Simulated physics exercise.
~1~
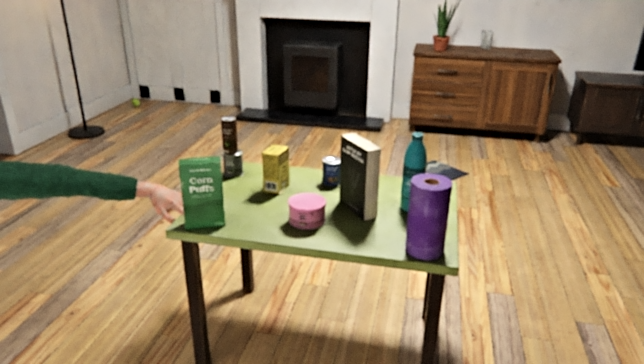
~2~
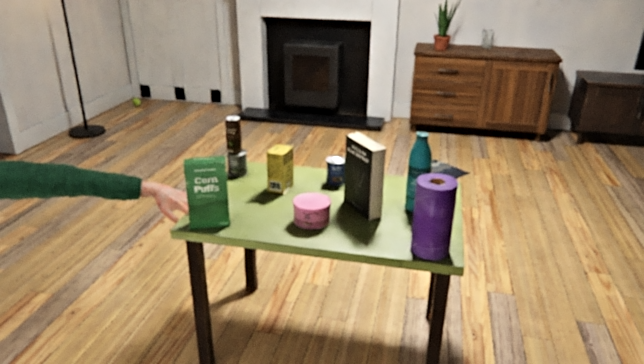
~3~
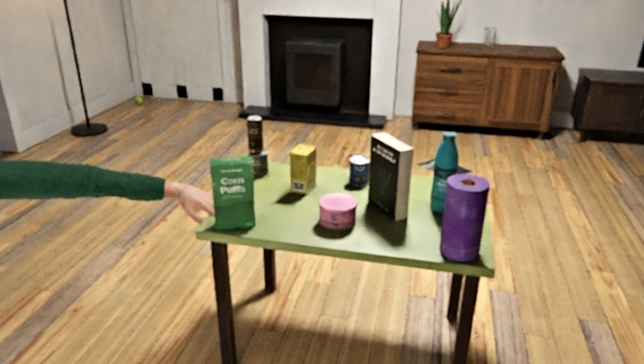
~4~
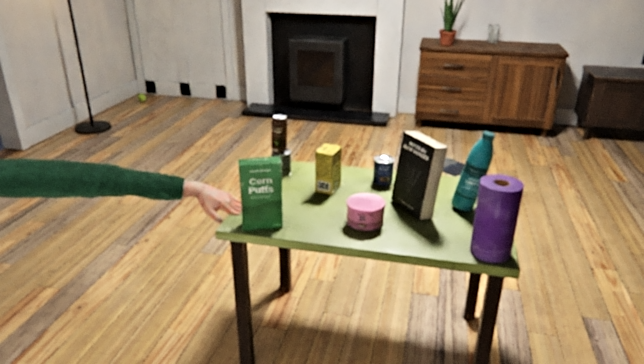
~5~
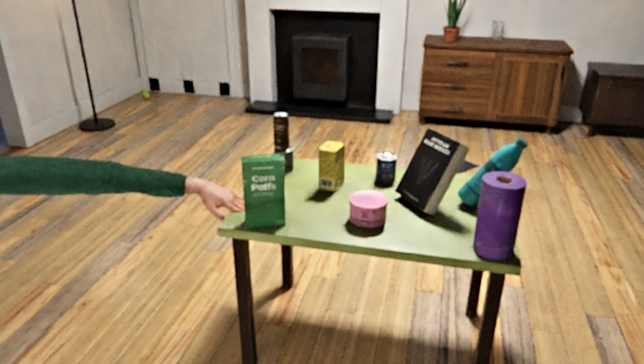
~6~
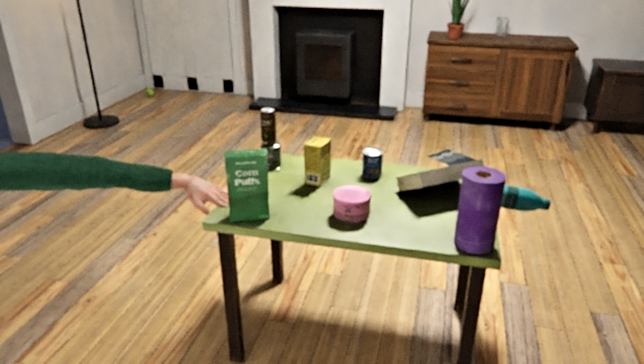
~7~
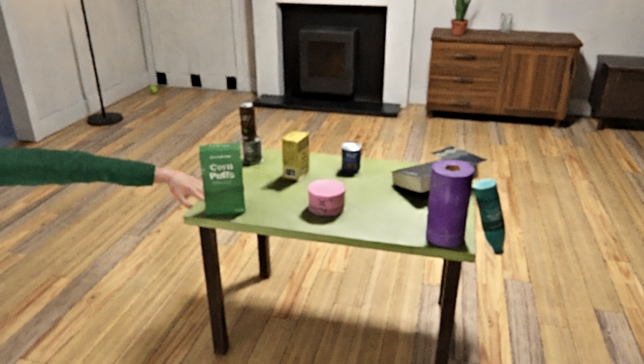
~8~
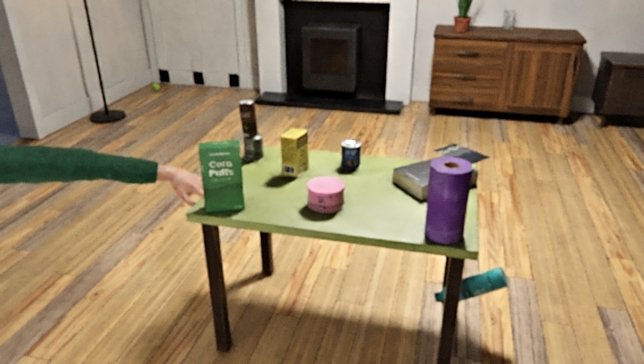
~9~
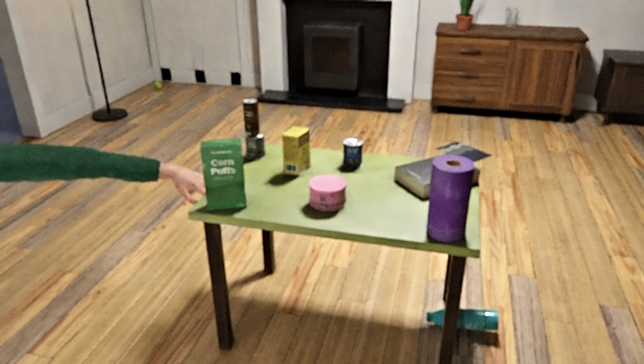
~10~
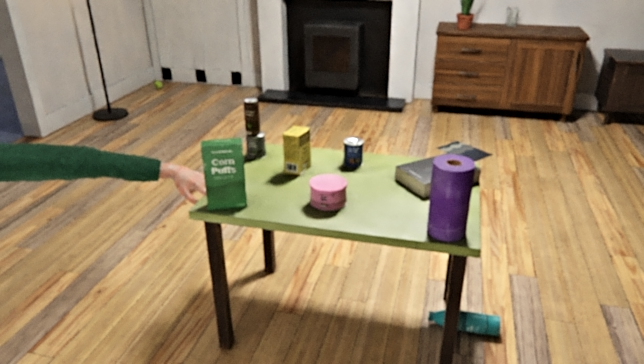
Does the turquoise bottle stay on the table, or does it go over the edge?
It goes over the edge. The bottle tips over, drops off the right side of the table and ends up lying on the wooden floor.
Living room with a hand shoving a green table right and back, black book toppling, turquoise bottle falling to the floor.
